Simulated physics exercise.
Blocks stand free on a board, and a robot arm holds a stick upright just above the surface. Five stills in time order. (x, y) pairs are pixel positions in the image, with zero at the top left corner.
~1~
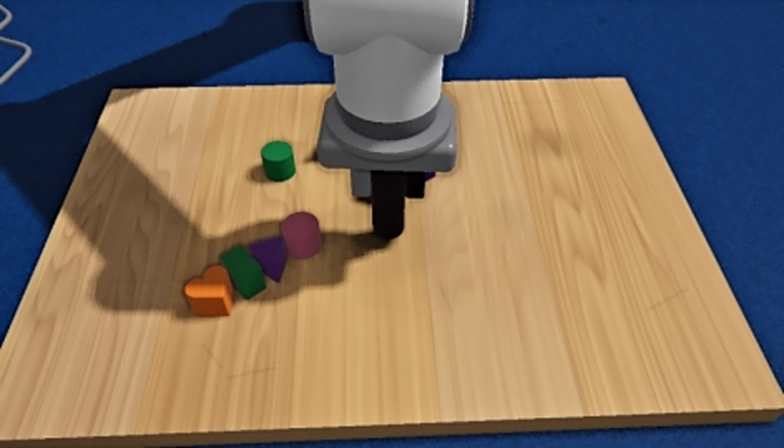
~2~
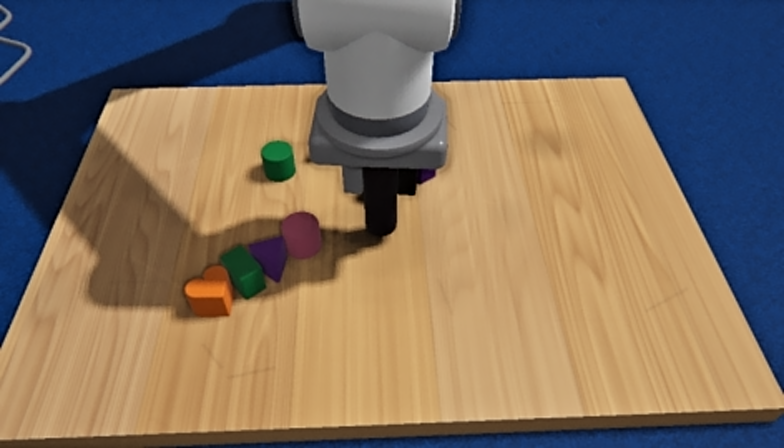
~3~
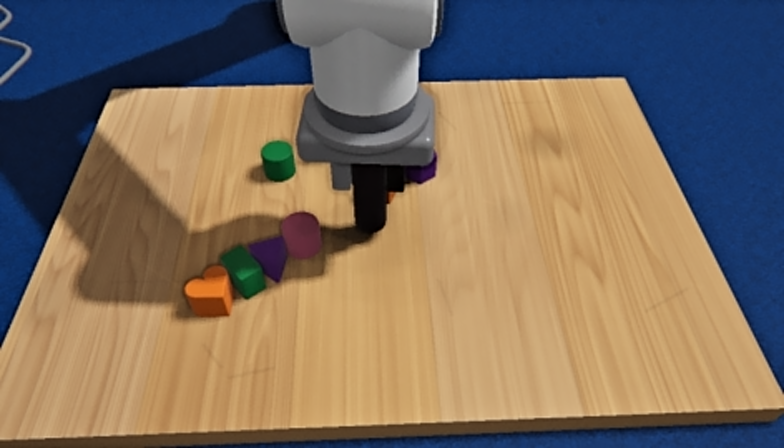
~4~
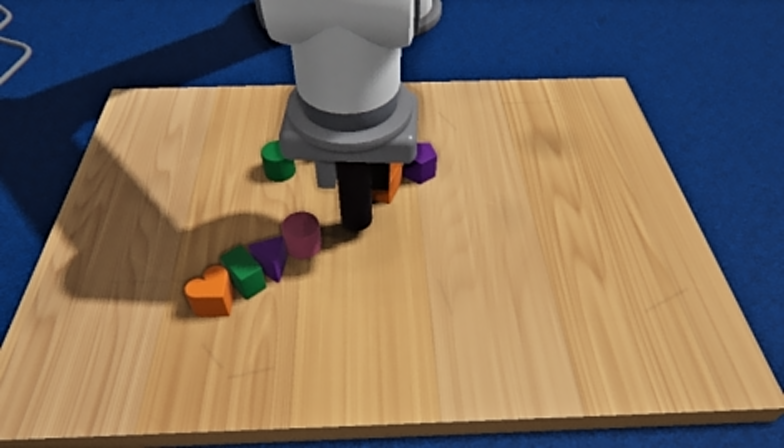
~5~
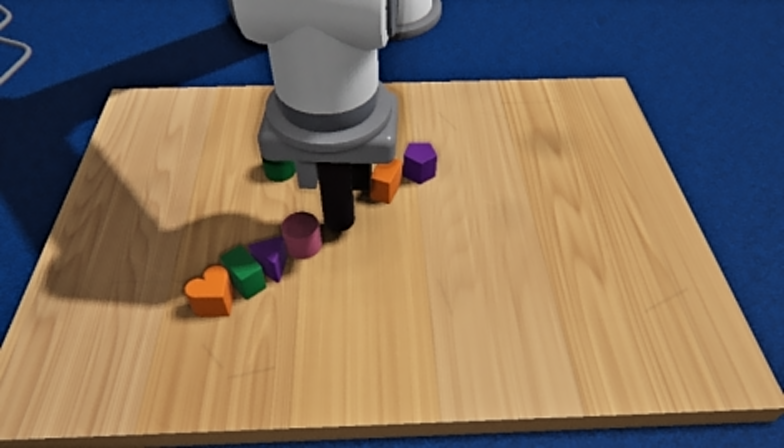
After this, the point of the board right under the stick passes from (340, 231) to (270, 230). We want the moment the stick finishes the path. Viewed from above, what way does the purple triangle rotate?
It goes round the way clock hands do.
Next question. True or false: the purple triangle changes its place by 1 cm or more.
The statement is true.
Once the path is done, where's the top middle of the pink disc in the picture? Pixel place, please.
Its top middle will sit at (263, 236).
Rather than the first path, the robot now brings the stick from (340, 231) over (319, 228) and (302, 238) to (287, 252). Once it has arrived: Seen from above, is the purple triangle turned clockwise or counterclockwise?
From the top, the block rotates clockwise.
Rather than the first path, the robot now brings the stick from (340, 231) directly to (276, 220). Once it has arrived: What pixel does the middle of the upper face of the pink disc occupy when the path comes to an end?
I expect it at (278, 227).
What follows on the original path. Halfway along, stick at (302, 220); green rectangular block at (235, 264); purple triangle at (259, 257), turned 15° clockwise; pink disc at (280, 233).
At the end, stick at (268, 220); green rectangular block at (235, 265); purple triangle at (261, 260), turned 25° clockwise; pink disc at (263, 236); orange rectangular block still.
